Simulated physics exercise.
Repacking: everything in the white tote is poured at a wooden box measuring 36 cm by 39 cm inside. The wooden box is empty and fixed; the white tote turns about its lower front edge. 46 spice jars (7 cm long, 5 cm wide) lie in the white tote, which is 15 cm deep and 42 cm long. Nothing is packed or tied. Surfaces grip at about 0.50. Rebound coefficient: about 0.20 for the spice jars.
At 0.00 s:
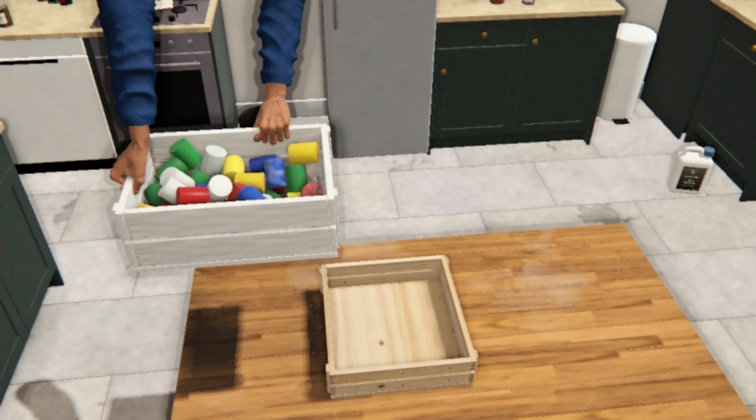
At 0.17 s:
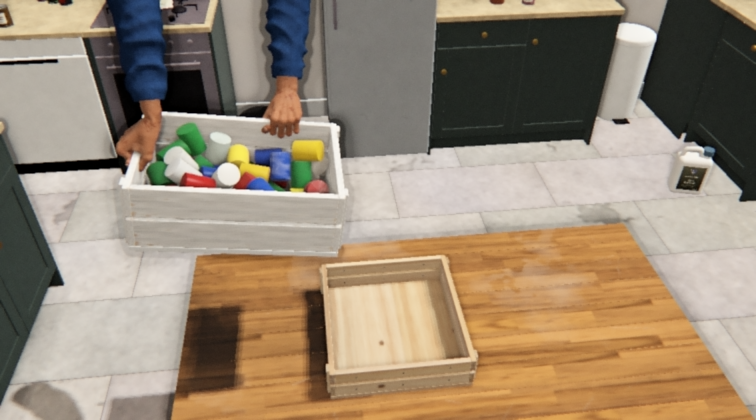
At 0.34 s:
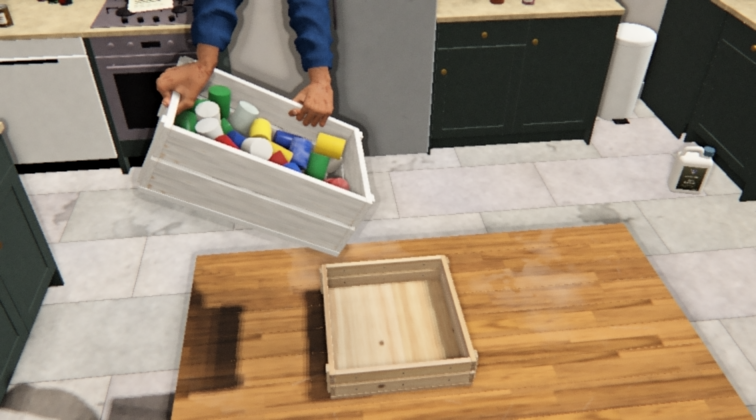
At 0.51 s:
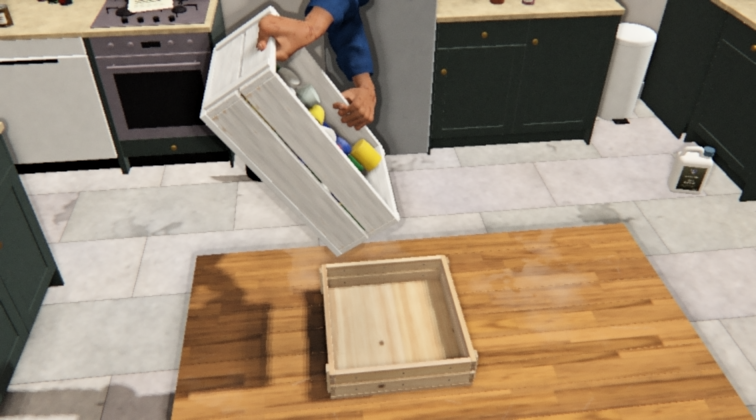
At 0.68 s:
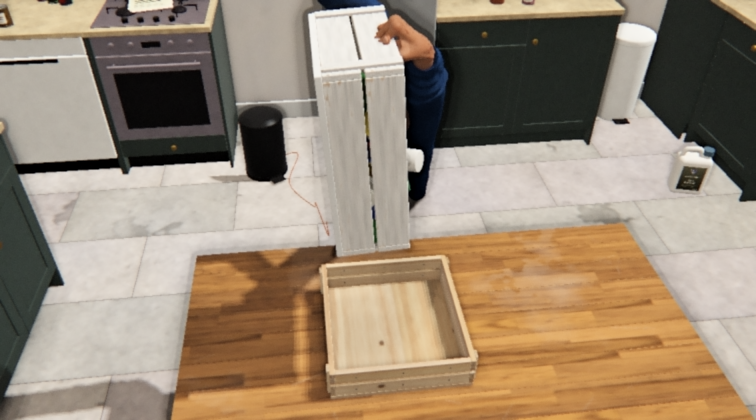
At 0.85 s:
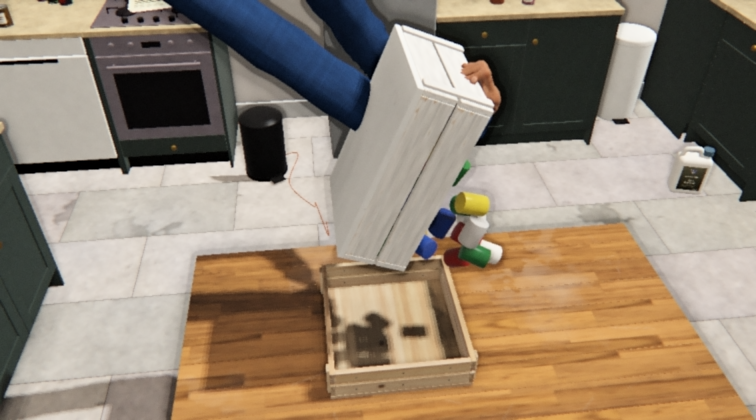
A white tote full of colorful jars was lifted by a person's hands and tilted steeply over toward the right, until several jars tumbled out above the wooden box on the table.
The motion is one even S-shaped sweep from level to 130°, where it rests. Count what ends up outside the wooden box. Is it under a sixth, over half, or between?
Ending outside the wooden box: Upwards of half of them.
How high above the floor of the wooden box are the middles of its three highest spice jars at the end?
Roughly 7 cm.
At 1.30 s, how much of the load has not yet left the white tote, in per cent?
Some 0 per cent.
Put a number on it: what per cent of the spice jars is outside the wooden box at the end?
About 60 per cent.
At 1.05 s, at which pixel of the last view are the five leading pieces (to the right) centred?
At about (550, 307).
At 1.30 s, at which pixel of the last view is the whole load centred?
At about (486, 314).
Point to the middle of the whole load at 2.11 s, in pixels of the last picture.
Near (479, 320).
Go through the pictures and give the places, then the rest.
In the first frame (we follow the rim corner now nearest the camera), white tote at (122, 211); wooden box at (335, 372); tilt 0°; nothing out yet.
In the second frame, white tote at (130, 186); tilt 8°.
In the third frame, white tote at (172, 127); tilt 29°.
In the fourth frame, white tote at (275, 73); tilt 57°.
In the fifth frame, white tote at (404, 73); tilt 87°.
In the sixth frame, white tote at (490, 116); wooden box at (335, 372); tilt 112°; 13 out, the lowest jar at (486, 252).
After 1.05 s, tilt 129°; 9 still in the white tote, 3 in the wooden box, 10 outside the wooden box and 24 in the air.
After 1.30 s, tilt 130°; 12 in the wooden box, 25 outside the wooden box and 9 in the air.
After 1.66 s, tilt 130°; 18 in the wooden box and 28 outside the wooden box.
When it is over (at 2.11 s), 18 in the wooden box and 28 outside the wooden box. Asked share, 28 of 46, 61 per cent.
